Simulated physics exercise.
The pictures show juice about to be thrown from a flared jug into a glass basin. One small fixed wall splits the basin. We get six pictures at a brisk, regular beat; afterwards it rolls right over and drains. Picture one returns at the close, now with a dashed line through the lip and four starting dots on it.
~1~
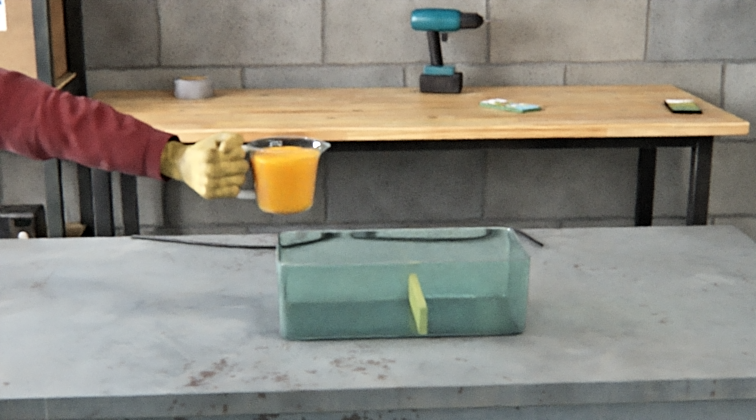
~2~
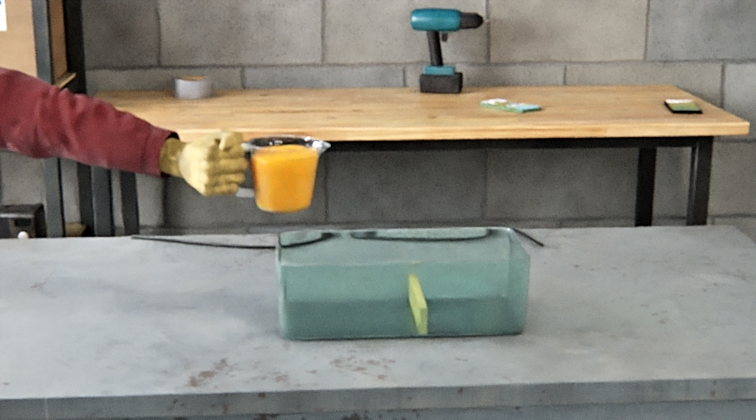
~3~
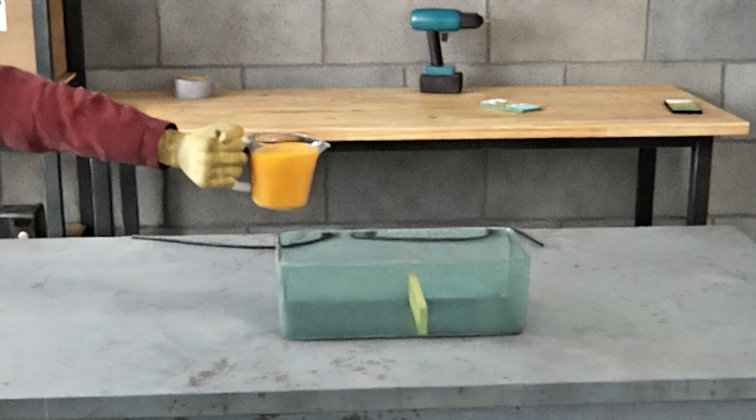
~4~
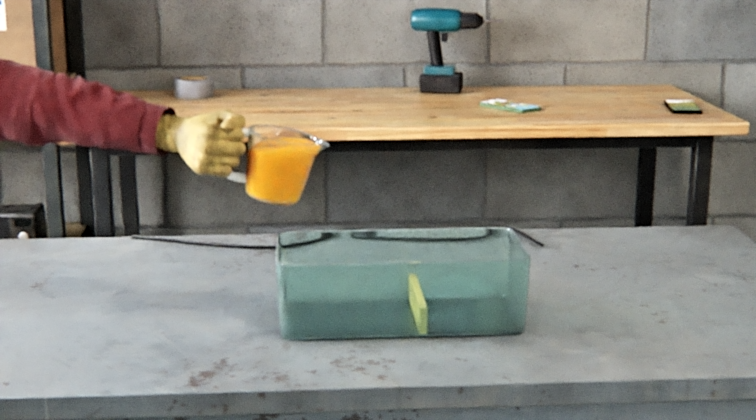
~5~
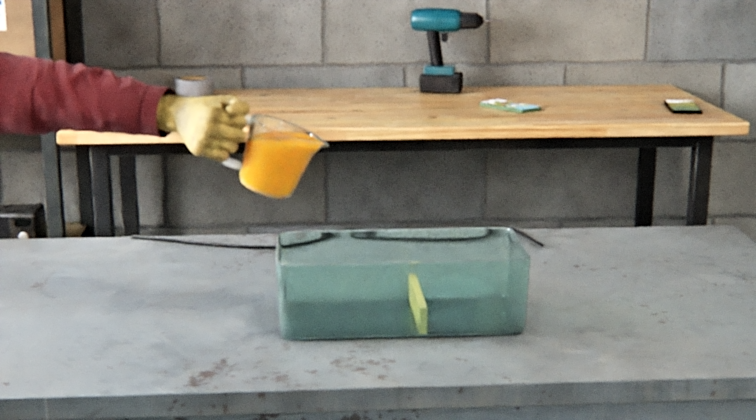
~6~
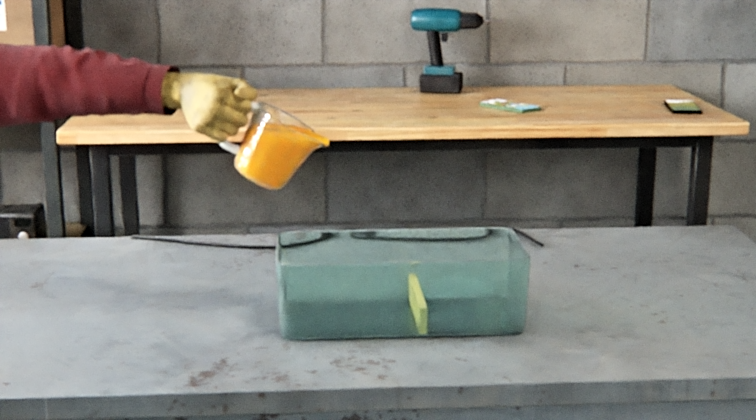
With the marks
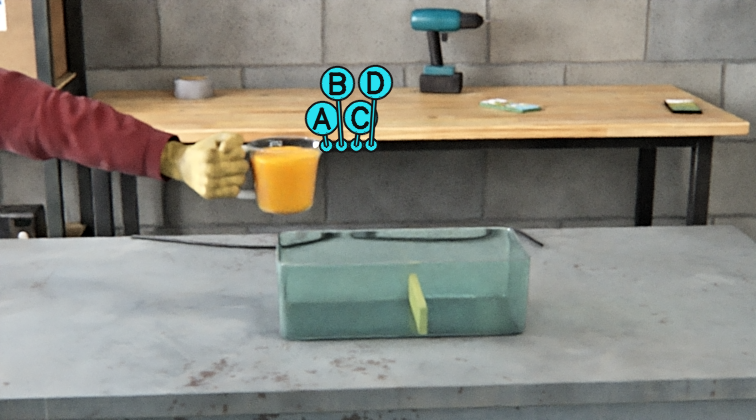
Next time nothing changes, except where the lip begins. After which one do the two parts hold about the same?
Spot B does it best.
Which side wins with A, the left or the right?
More ends on the left.
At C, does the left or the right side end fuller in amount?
The right one.
In cyan, A at (326, 145); B at (341, 145); C at (356, 145); D at (371, 145).
With A, about 85 % ends left of the wall and 12 % right of it; 3 % is lost outside.
With B, about 42 % ends left of the wall and 55 % right of it; 3 % is lost outside.
With C, about 21 % ends left of the wall and 75 % right of it; 4 % is lost outside.
With D, about 13 % ends left of the wall and 80 % right of it; 7 % is lost outside.
